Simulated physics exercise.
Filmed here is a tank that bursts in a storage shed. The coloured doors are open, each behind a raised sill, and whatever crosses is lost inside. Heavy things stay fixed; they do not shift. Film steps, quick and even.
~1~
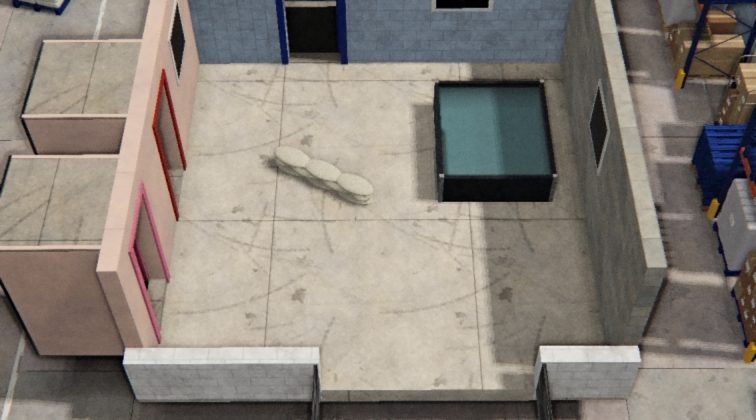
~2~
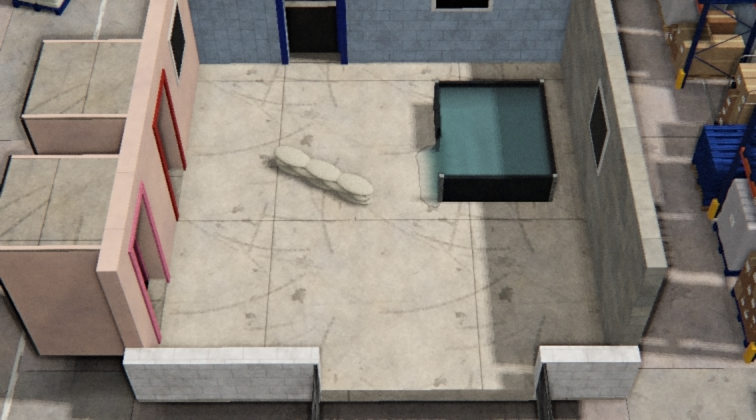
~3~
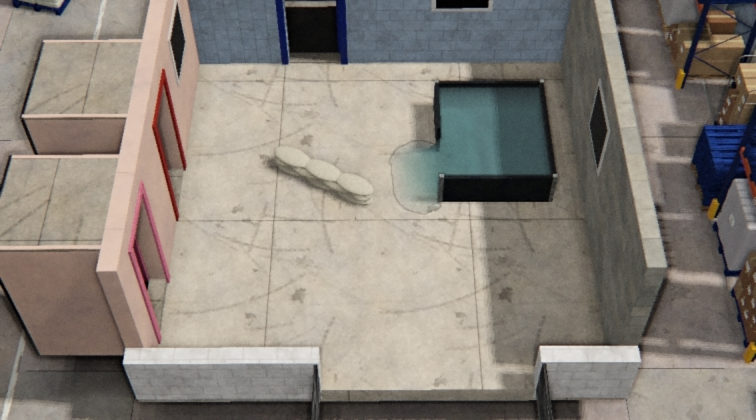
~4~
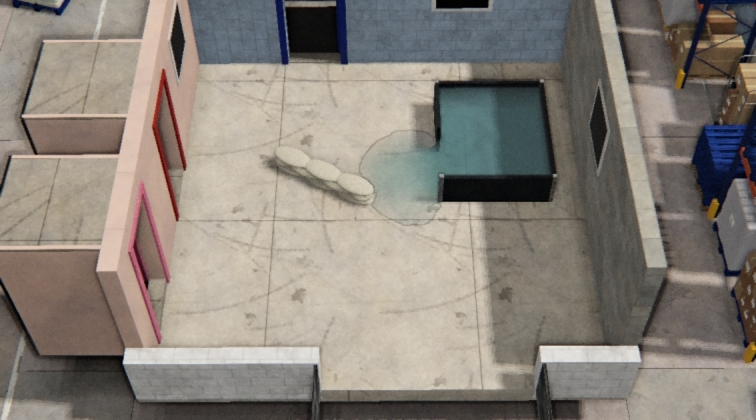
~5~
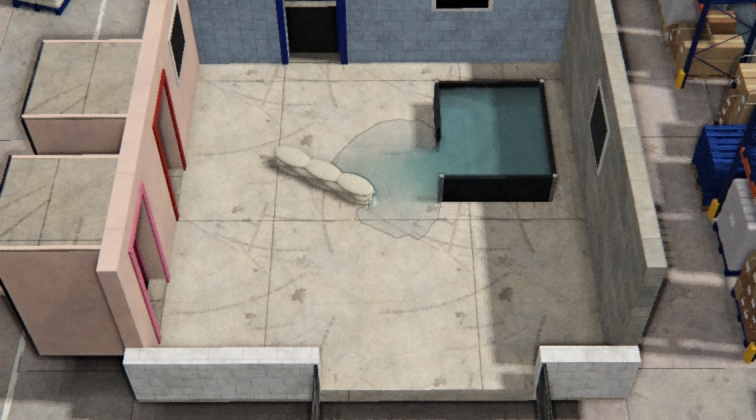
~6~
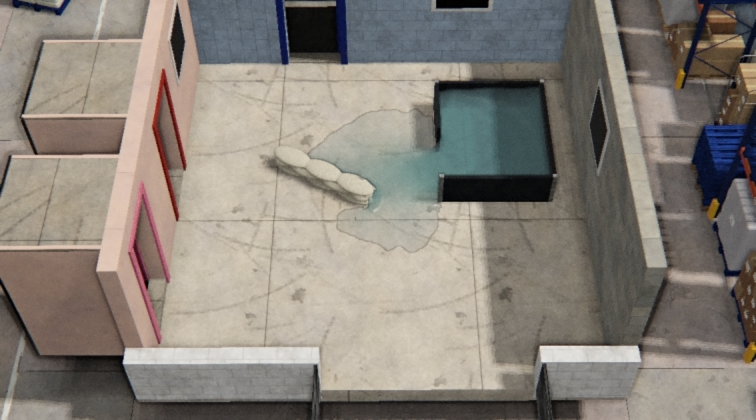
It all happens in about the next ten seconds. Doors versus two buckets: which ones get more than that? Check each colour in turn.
The red door will receive two buckets or fewer; the pink door will receive two buckets or fewer; the blue door will receive over two buckets.
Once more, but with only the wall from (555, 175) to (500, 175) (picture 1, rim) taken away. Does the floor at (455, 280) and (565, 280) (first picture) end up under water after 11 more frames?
In order - first: Drenched, second: Drenched.
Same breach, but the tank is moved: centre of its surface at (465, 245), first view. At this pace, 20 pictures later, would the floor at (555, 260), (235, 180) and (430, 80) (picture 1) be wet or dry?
Result: Spared; inundated; spared.
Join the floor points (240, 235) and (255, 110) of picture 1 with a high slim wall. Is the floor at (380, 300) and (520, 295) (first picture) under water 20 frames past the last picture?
The first point ends up swamped and the second ends up spared.
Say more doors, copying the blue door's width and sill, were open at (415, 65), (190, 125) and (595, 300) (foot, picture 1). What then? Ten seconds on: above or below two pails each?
First falls short, then tops the limit, then falls short.
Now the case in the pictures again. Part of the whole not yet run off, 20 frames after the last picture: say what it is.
Roughly 96 %.
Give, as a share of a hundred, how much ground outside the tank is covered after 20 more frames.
50 %, roughly.
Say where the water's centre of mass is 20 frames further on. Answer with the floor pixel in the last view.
The water's middle lies around (372, 167).
A moment on, water covers 20 % of the floor; the red door not reached, the pink door not reached, the blue door not reached.
Next, water covers 35 % of the floor; the red door not reached, the pink door not reached, the blue door not reached.
Then, water covers 50 % of the floor; the red door wet at the sill, nothing in, the pink door wet at the sill, nothing in, the blue door over two buckets in.
Later, water covers 60 % of the floor; the red door wet at the sill, nothing in, the pink door wet at the sill, nothing in, the blue door far over two buckets in.
In the end, water covers 80 % of the floor; the red door wet at the sill, nothing in, the pink door wet at the sill, nothing in, the blue door far over two buckets in.
